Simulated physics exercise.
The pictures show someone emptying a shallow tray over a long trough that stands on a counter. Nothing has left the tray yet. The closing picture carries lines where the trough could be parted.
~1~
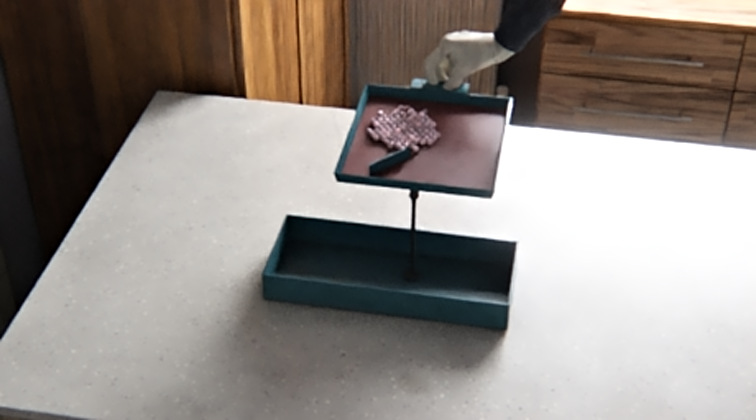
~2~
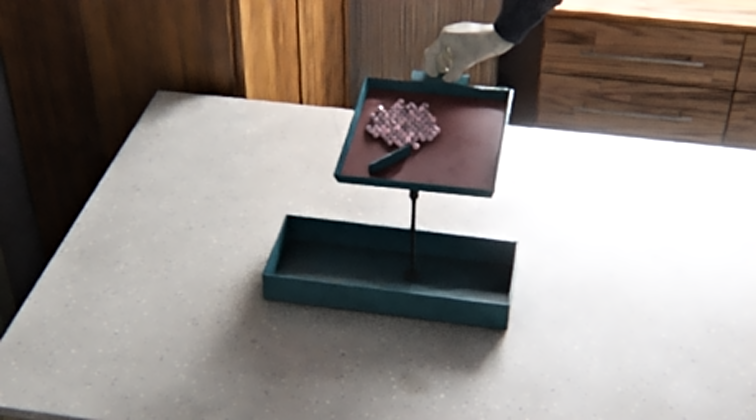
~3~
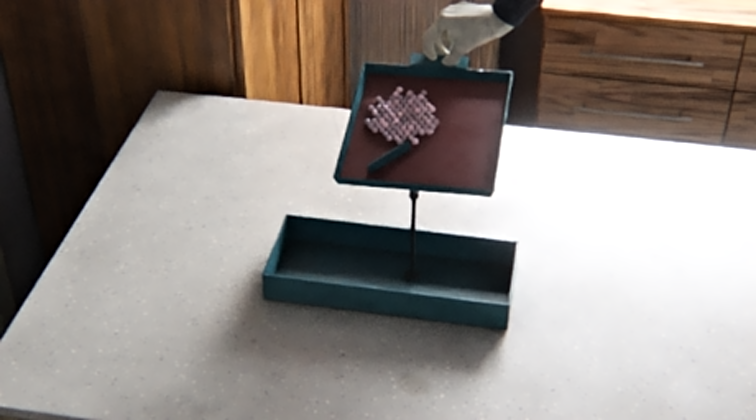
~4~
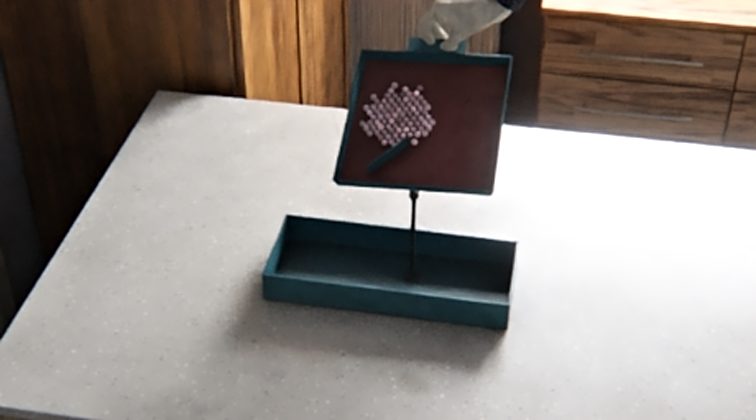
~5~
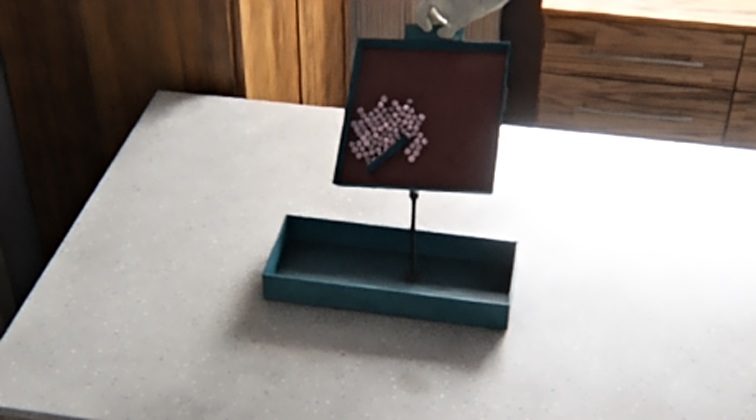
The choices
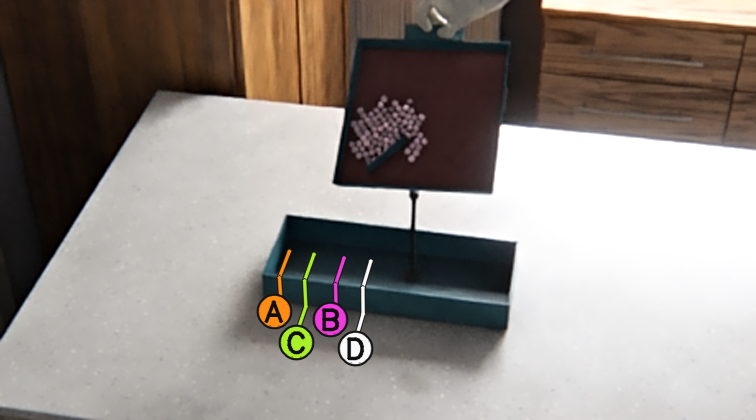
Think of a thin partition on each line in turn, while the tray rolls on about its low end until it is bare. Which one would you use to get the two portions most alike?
The best line is B.
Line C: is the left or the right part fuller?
The right side.
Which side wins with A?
The right side.
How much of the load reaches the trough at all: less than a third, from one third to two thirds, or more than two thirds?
More than two thirds.
On the marked copy, line A crosses the front rim at (279, 276); line B crosses the front rim at (335, 283); line C crosses the front rim at (304, 279); line D crosses the front rim at (363, 286).
For line A, of what is caught, not one piece on the left of the divider, every piece on the right.
For line B, of what is caught, roughly two thirds on the left of the divider, roughly a third on the right.
For line C, of what is caught, not one piece on the left of the divider, every piece on the right.
For line D, of what is caught, almost all on the left of the divider, about a tenth on the right.
